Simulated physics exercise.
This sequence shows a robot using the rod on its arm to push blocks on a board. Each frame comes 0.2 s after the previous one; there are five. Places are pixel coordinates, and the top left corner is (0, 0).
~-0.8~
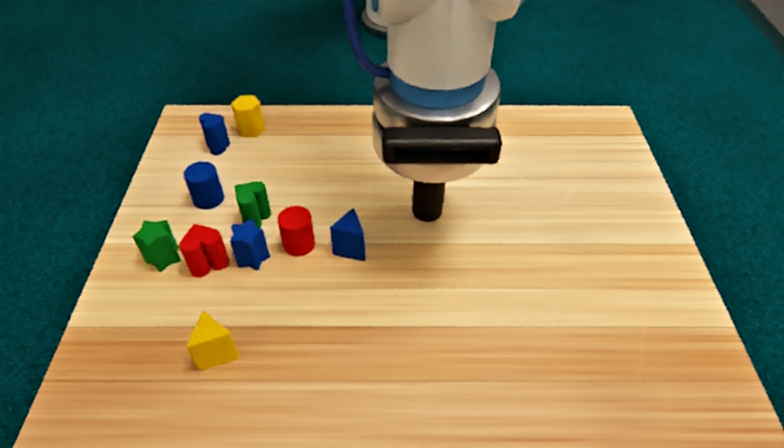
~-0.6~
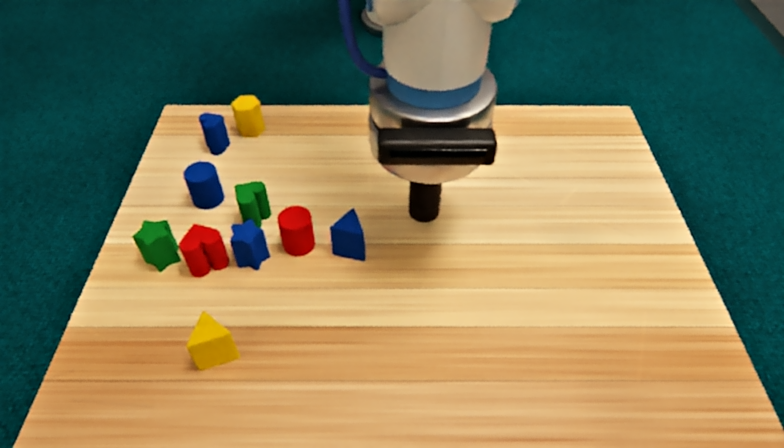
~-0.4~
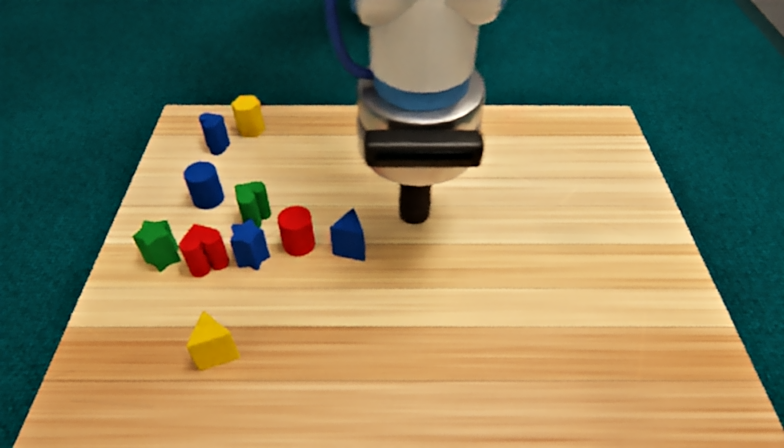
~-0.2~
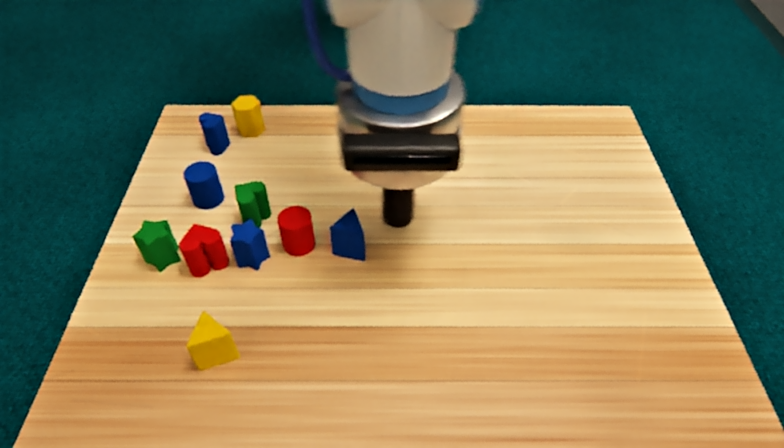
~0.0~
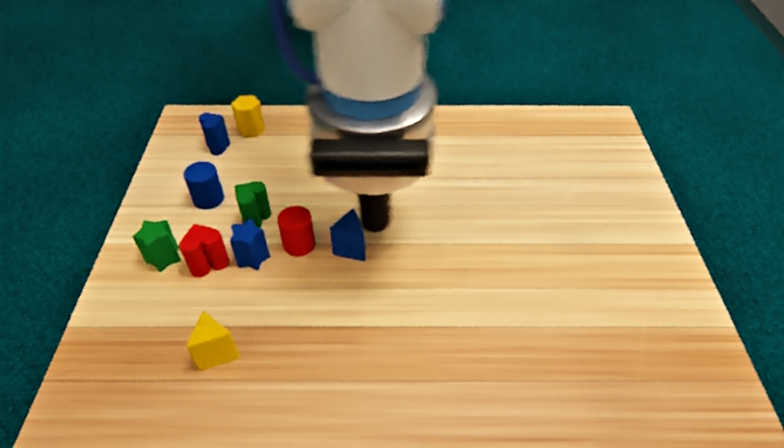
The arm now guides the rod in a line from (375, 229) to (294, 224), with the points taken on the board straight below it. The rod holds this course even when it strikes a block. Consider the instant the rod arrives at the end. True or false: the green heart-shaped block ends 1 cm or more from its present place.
That is false.
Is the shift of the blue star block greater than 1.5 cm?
No, that is not what happens.
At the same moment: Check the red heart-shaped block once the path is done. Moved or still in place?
Once the path ends, it is where it was.
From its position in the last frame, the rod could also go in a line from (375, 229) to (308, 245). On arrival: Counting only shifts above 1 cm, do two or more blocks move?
I'd say yes.
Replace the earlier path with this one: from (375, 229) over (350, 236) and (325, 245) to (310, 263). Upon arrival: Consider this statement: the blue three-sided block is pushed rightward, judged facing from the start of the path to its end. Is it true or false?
False.
The first path, step by step. Halfway along, rod (333, 219); blue three-sided block (341, 222), turned 50° anticlockwise.
At the end, rod (292, 217); red heart-shaped block not moved; blue star block not moved; green heart-shaped block not moved; red circle (281, 220); blue three-sided block (341, 222), turned 50° anticlockwise.
